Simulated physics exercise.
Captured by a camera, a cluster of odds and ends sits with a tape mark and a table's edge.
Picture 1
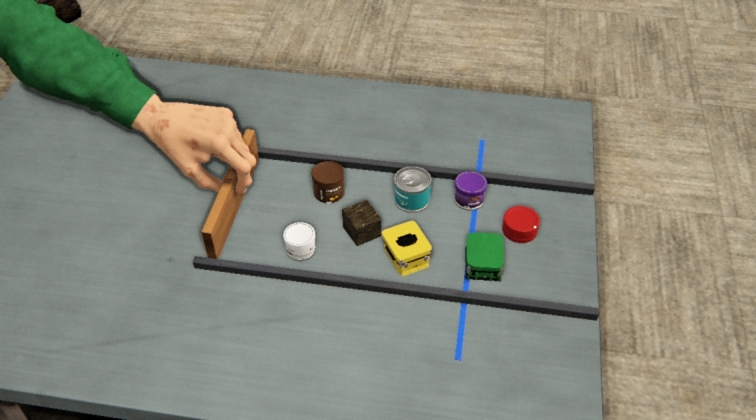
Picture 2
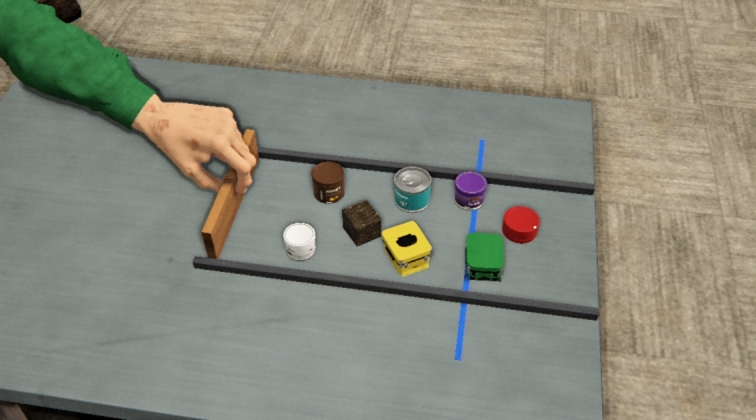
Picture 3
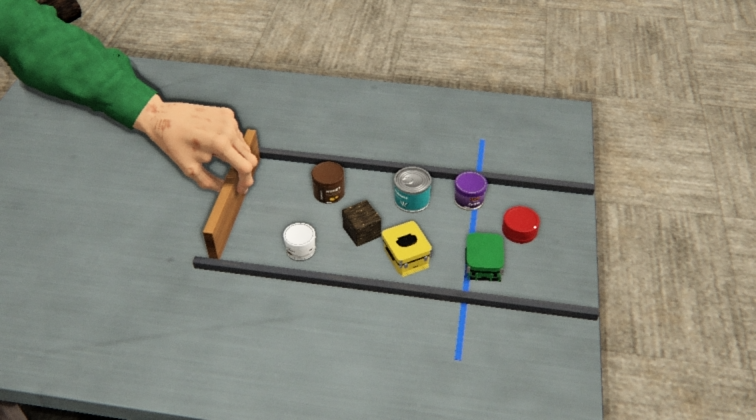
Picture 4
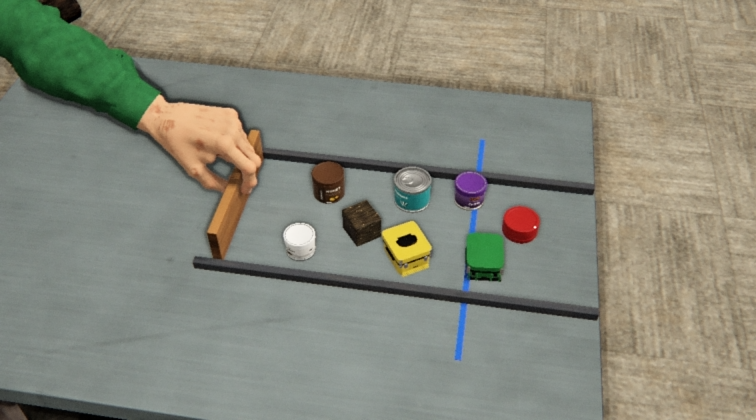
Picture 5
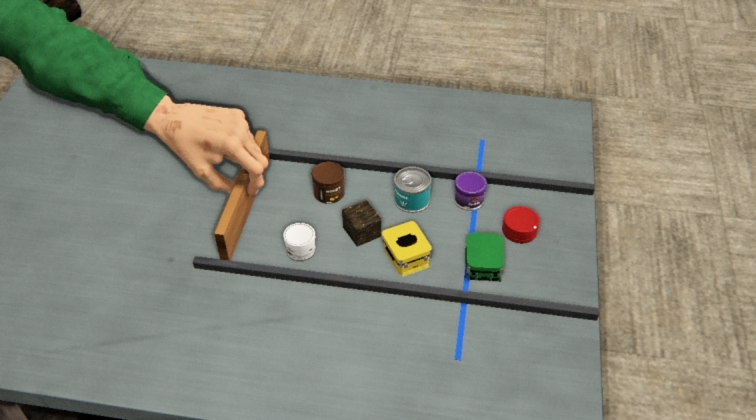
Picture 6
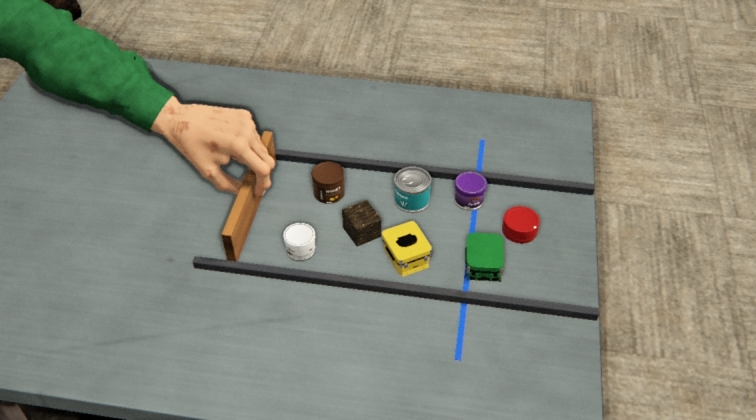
On a grey tabletop above a beige patterned floor, seen from above at an angle by a still camera, two dark rails run either side of a blue tape line. Between them sit a white pot, brown tub, dark block, yellow case and teal tin, with purple, green and red items farther right. A green-sleeved arm holds a wooden board at left, then slides it slightly rightward, while the objects stay still.
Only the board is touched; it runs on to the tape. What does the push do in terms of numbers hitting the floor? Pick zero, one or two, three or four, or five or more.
It sends zero to the floor.
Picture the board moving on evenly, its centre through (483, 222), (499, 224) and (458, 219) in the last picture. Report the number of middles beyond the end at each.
That makes 0, 0, 0.
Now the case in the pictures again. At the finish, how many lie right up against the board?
Looks like 3 of them, all told.
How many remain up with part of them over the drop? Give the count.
0 is the number.
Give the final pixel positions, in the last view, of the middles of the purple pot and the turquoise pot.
They finish at roughly (547, 193) and (526, 208) respectively.
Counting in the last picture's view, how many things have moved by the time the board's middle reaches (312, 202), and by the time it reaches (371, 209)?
The count reaches 2 first and 5 second.
Early on, none off yet; red lid at rest near (521, 225); green case at rest near (484, 257); purple pot at rest near (470, 191).
Finally, the number that fall off is zero.
